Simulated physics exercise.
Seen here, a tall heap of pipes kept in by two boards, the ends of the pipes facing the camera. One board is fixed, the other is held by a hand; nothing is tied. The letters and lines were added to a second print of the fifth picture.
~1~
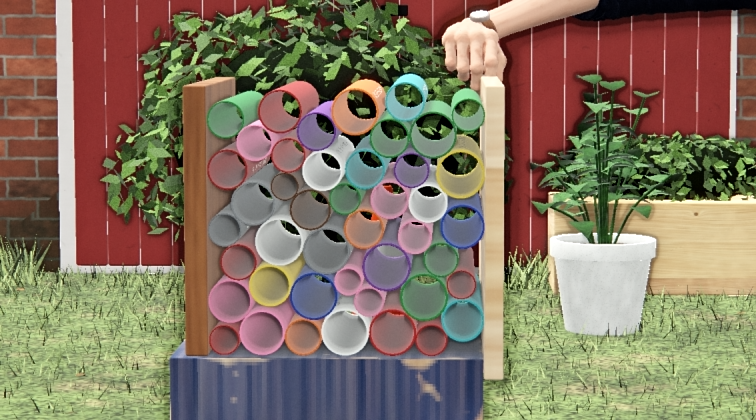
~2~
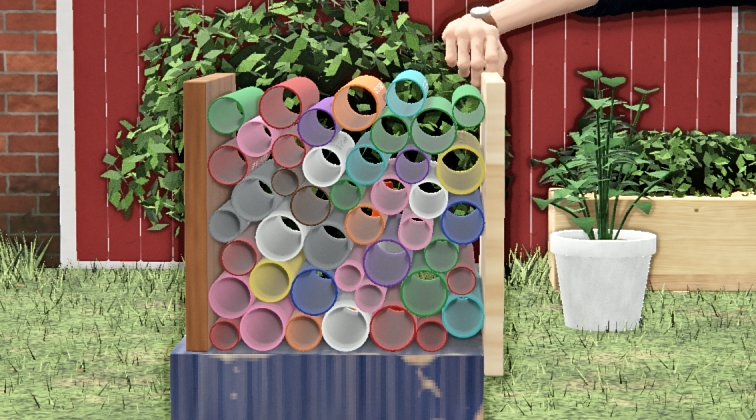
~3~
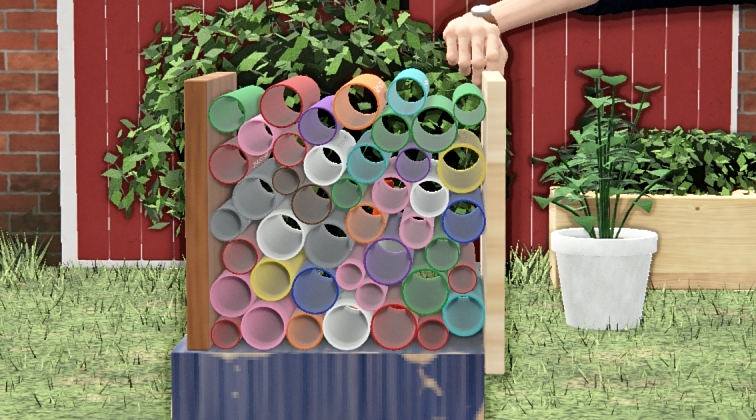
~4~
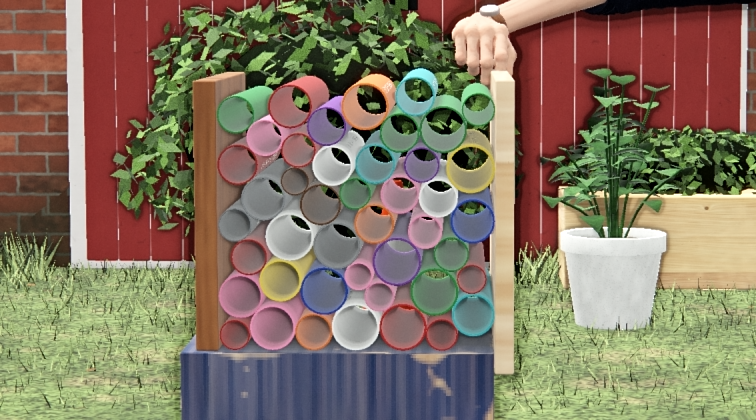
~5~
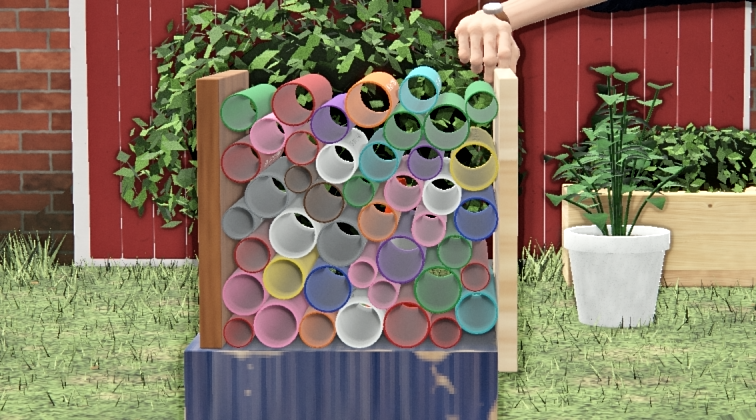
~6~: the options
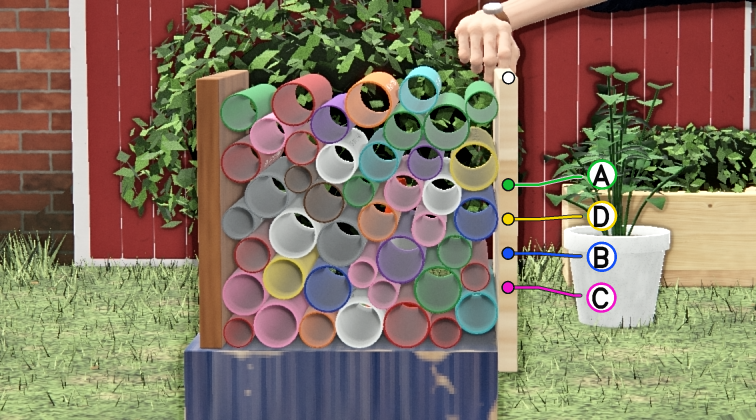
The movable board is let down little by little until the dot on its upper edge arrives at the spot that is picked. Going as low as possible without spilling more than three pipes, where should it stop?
It can be let down to A.
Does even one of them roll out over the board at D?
Yes.
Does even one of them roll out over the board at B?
Yes, at B.
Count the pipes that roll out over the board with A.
With A, one.
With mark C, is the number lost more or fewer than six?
At C, more than six.
On the marked copy, A at (509, 185); B at (508, 253); C at (508, 288); D at (509, 219); the white dot at (509, 78).
With A. Early on, top of the board (499, 131).
Further on, top of the board (499, 184).
At the end, top of the board (499, 184), one out over the board.
As for the rest, B more than three out over the board; C more than three out over the board; D four out over the board.
